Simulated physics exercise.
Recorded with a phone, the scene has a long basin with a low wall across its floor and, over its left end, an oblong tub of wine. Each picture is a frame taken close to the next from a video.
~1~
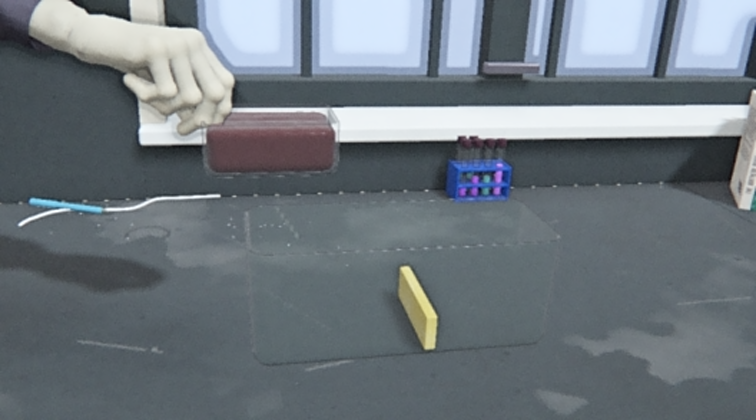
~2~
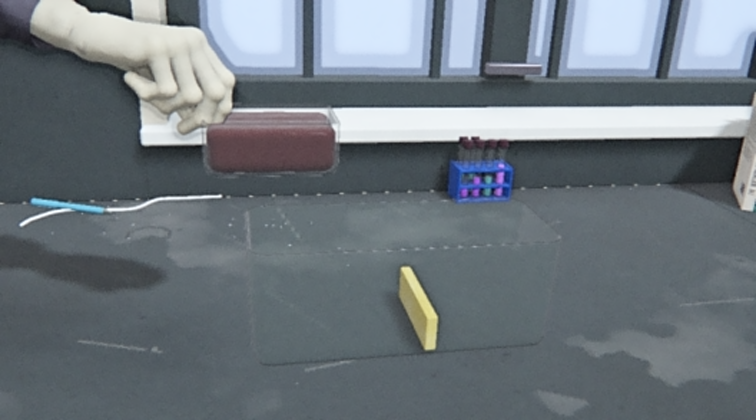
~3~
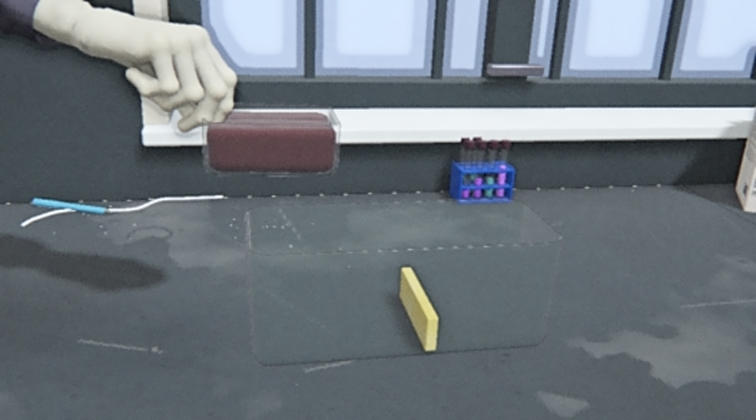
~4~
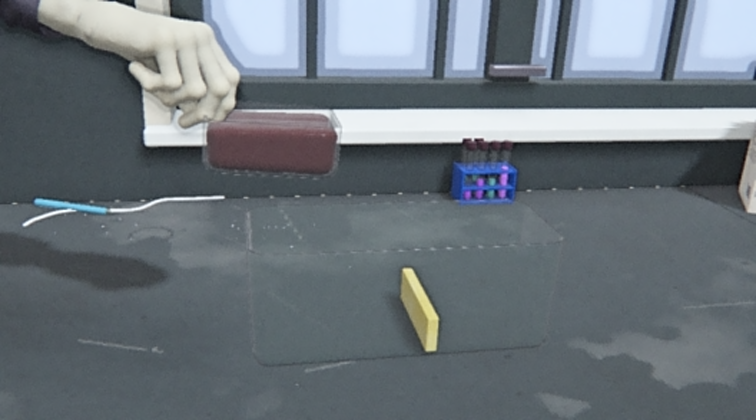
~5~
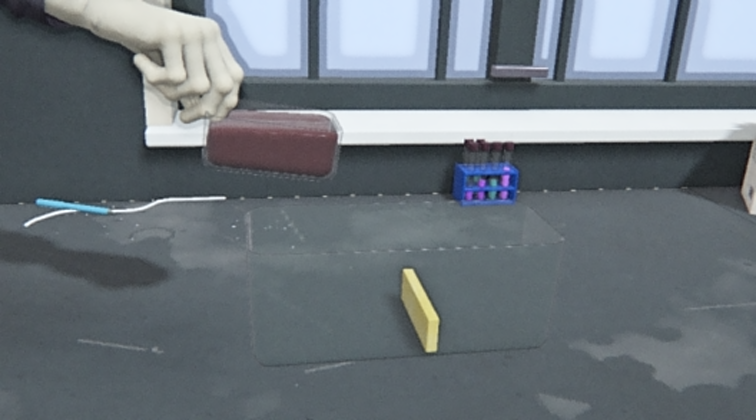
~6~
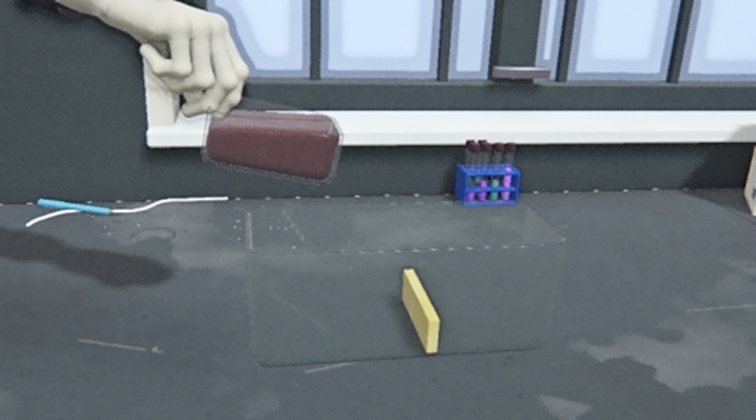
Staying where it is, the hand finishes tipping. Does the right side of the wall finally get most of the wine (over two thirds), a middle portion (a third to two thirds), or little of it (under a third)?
It gets little of it.
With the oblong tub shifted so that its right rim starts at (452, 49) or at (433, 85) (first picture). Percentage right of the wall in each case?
80 % and 85 %.
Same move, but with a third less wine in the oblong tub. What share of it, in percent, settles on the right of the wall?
Estimate: Around 5 per cent.
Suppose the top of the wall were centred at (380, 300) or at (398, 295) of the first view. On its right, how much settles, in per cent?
Estimated: 60 % first, 30 % second.
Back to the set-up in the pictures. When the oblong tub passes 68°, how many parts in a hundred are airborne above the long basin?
30 %.
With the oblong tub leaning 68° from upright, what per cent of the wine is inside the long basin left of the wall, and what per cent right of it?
Left side 40 in a hundred, right side 0 in a hundred.
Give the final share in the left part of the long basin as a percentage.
Share approx. 95 %.
A moment on, the oblong tub is tipped part way and 27 per cent is still to pour, 41 is left of the wall and 0 right of it.
Next, the oblong tub is tipped right over and 4 per cent is still to pour, 91 is left of the wall and 2 right of it.
Then the oblong tub is tipped right over and 0 per cent is still to pour, 97 is left of the wall and 3 right of it.
Later the oblong tub is tipped right over and 0 per cent is still to pour, 97 is left of the wall and 3 right of it.
In the end 97 per cent lies left of the wall, 3 right of it and 0 outside.
